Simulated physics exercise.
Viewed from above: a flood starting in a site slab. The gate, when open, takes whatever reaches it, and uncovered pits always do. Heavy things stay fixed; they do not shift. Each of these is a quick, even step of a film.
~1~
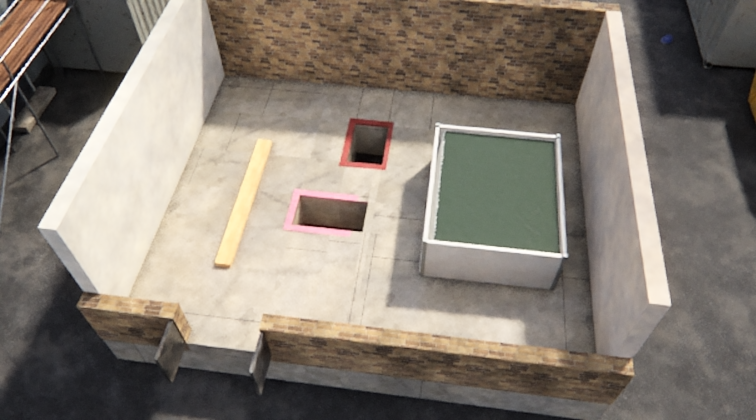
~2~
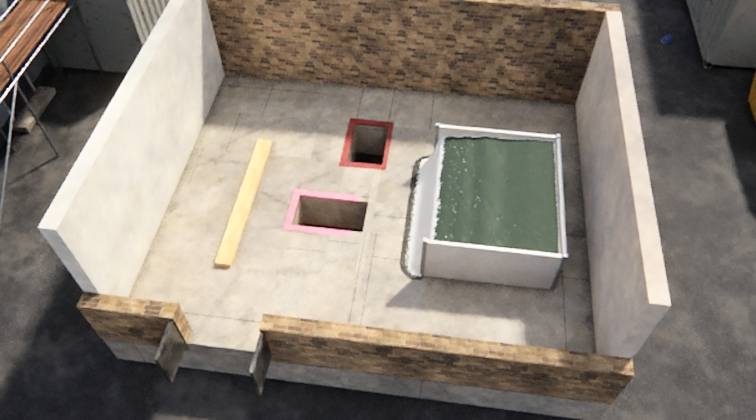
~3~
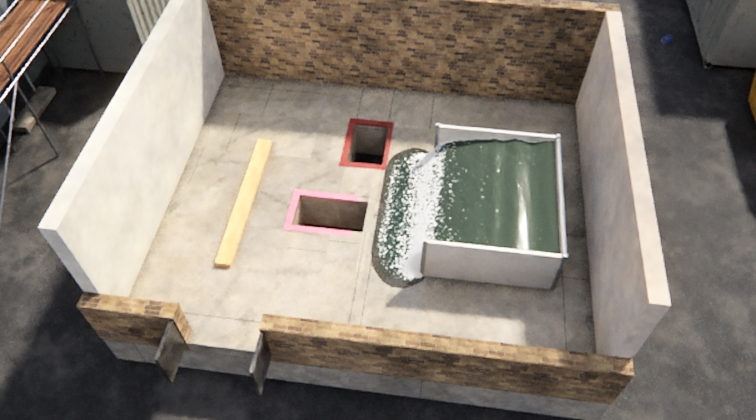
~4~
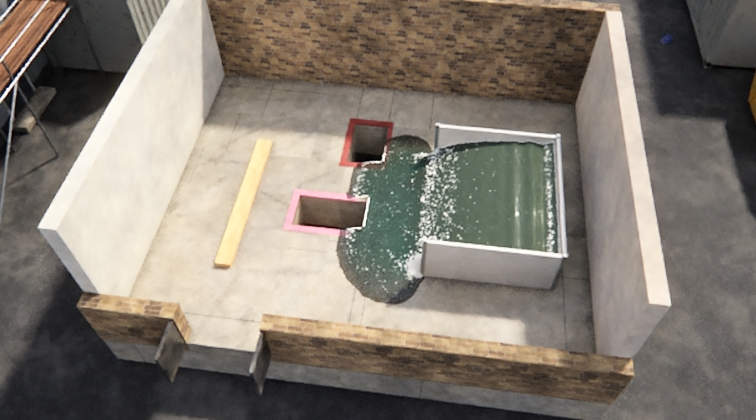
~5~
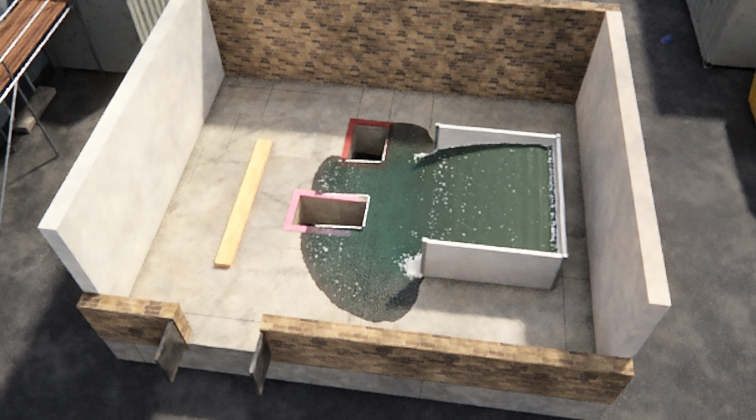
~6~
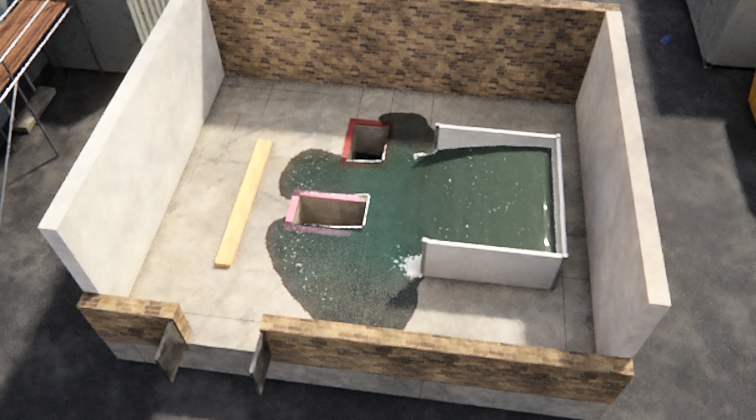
In a walled yard, green water pours leftward from a tank and spreads around two pits.
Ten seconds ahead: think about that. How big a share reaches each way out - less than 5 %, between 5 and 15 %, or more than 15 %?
Shares: The gate gets between 5 and 15 %, the red pit gets more than 15 %, the pink pit gets more than 15 %.
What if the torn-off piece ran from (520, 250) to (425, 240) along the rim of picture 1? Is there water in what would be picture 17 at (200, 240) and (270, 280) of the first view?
Submerged, submerged.
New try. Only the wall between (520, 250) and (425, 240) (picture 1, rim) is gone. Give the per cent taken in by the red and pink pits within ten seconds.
Red 14 %, pink 8 %.
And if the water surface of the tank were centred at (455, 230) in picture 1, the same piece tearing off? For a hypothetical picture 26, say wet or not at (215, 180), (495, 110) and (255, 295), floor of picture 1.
Going through the three spots, I'd say swamped, high and dry, swamped.
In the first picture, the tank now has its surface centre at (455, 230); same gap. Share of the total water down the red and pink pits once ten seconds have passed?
The red pit gets 8 per cent, the pink pit 40 per cent.
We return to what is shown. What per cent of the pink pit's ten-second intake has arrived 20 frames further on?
Share by then: About 75 in a hundred.
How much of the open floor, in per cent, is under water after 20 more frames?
Close to 60 percent, by my reckoning.
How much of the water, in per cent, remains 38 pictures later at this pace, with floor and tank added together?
42 per cent.
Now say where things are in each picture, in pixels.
The water tank at (495, 189) is whole and still, in the first picture.
Water pours out at (431, 204) and has run to (418, 277), in the second picture.
Water pours out at (431, 205) and has run to (391, 280), in the third picture.
The front is at (366, 291), out from the gap at (431, 206), in the fourth picture.
The front is at (340, 302), out from the gap at (431, 207), in the fifth picture.
Water pours out at (431, 207) and has run to (271, 242), in the sixth picture.
A moment on, water covers 50 % of the floor; the gate 0 %, the red pit 6 %, the pink pit 13 %.
Next, water covers 55 % of the floor; the gate 1 %, the red pit 11 %, the pink pit 21 %.
Then, water covers 60 % of the floor; the gate 3 %, the red pit 14 %, the pink pit 28 %.
Later, water covers 70 % of the floor; the gate 7 %, the red pit 18 %, the pink pit 34 %.
In the end, water covers 85 % of the floor; the gate 9 %, the red pit 21 %, the pink pit 38 %.
